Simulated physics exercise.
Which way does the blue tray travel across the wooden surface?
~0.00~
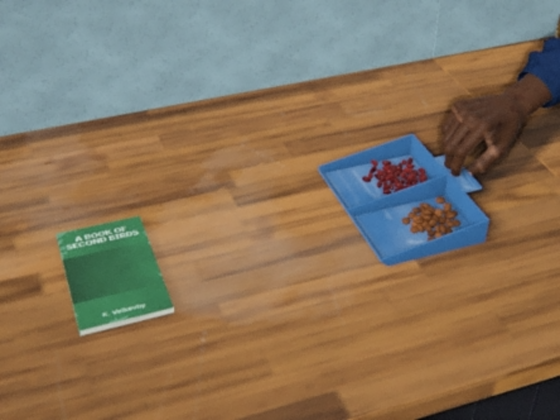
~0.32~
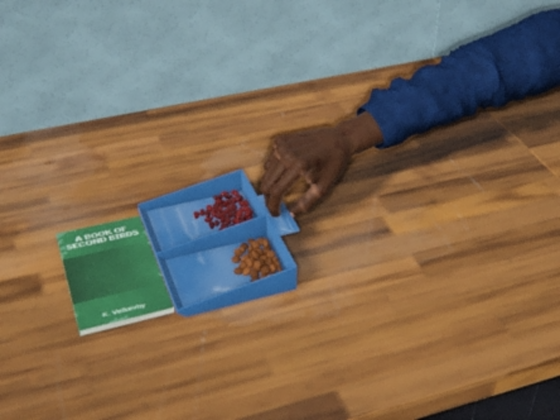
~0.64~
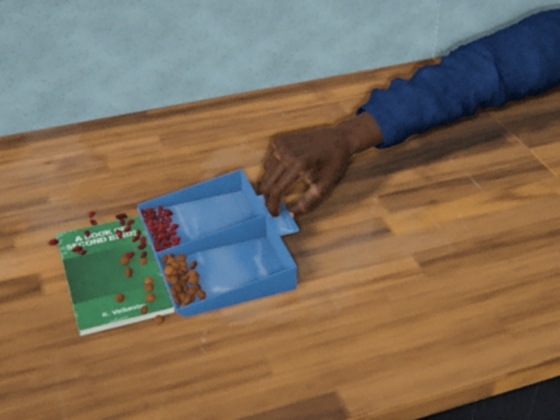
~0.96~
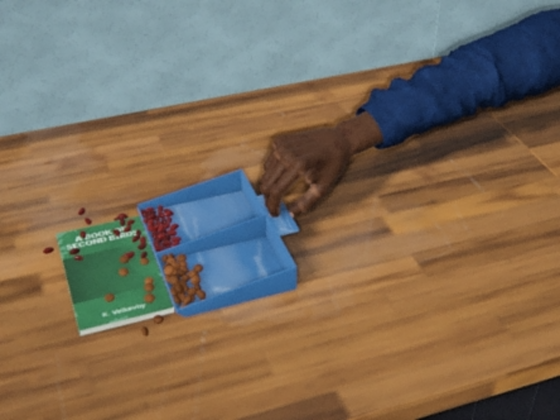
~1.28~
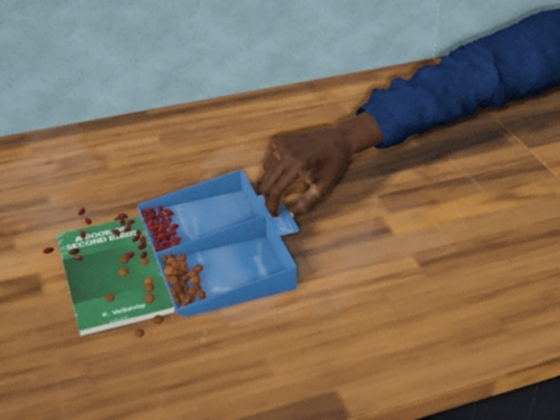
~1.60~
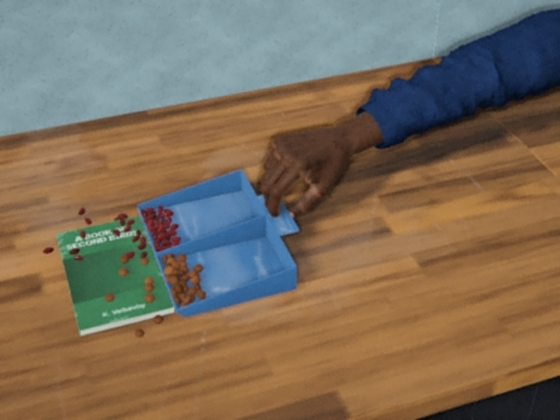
The blue tray moves to the left, toward the green book, and stops against it.
